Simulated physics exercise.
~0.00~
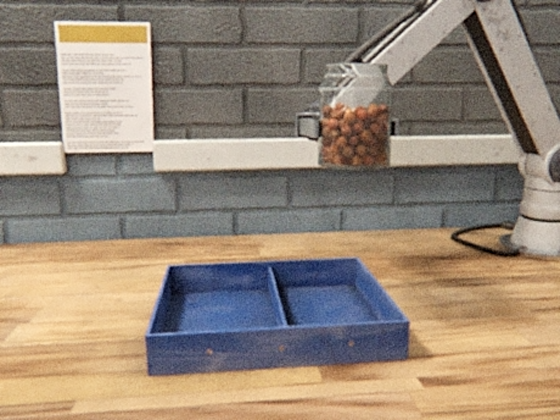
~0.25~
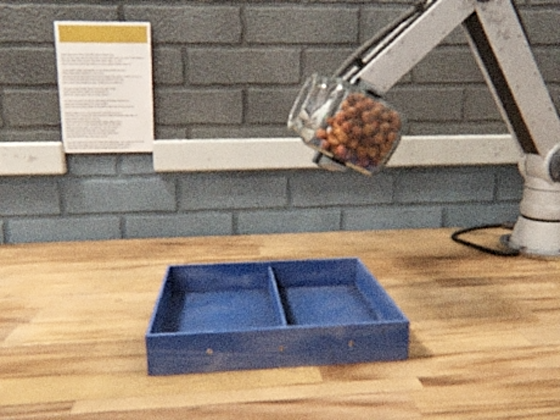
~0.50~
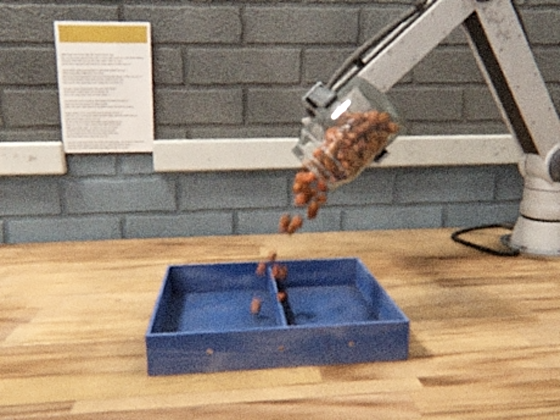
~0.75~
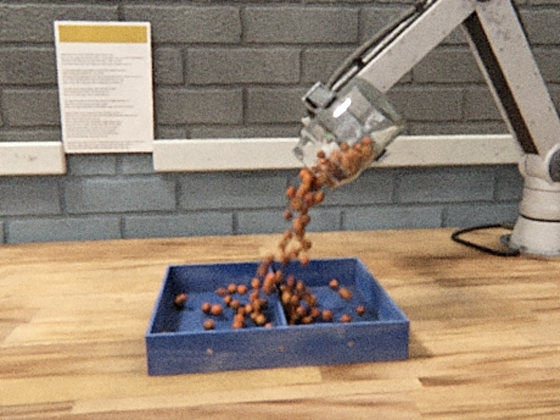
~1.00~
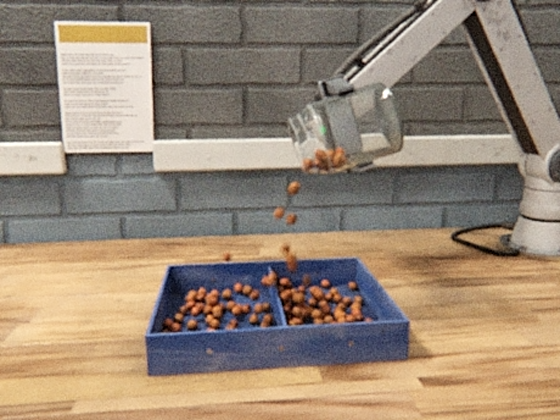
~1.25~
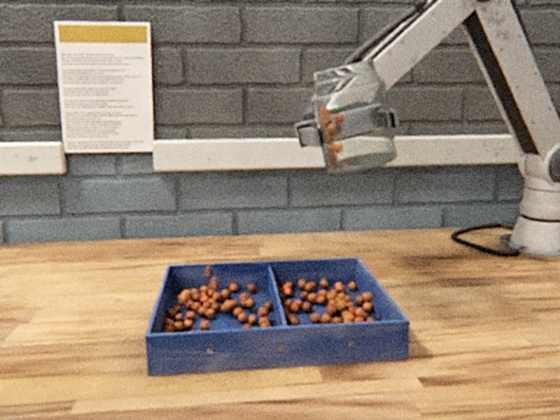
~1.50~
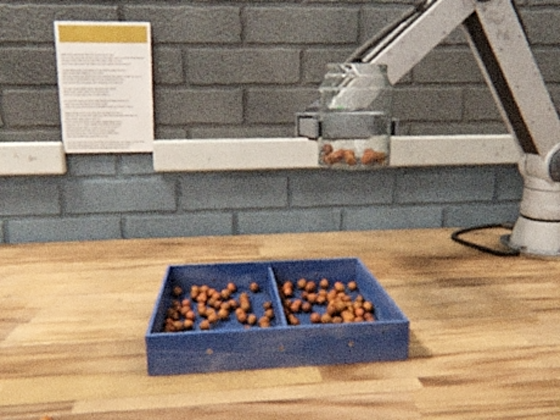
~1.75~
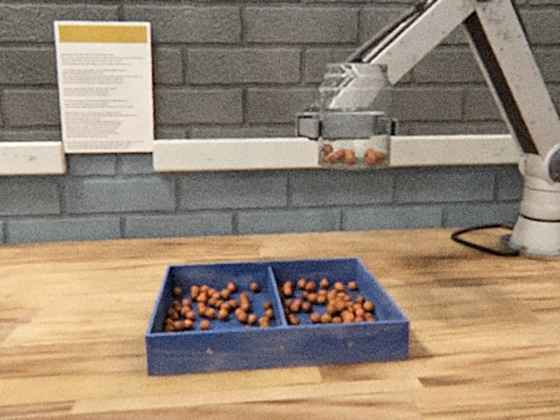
On a wooden tabletop before a grey brick wall with a pinned notice, seen from the front and slightly above, a blue tray split in two by a cross wall sits still. At upper right, a pale robot arm holds an upright glass jar full of brown hazelnuts. The arm tips the jar to the left until its mouth points down, and the nuts stream out over the divider, scattering into both parts. The jar then turns back upright as the last few fall. Both parts end up holding nuts, and a small layer stays in the jar.
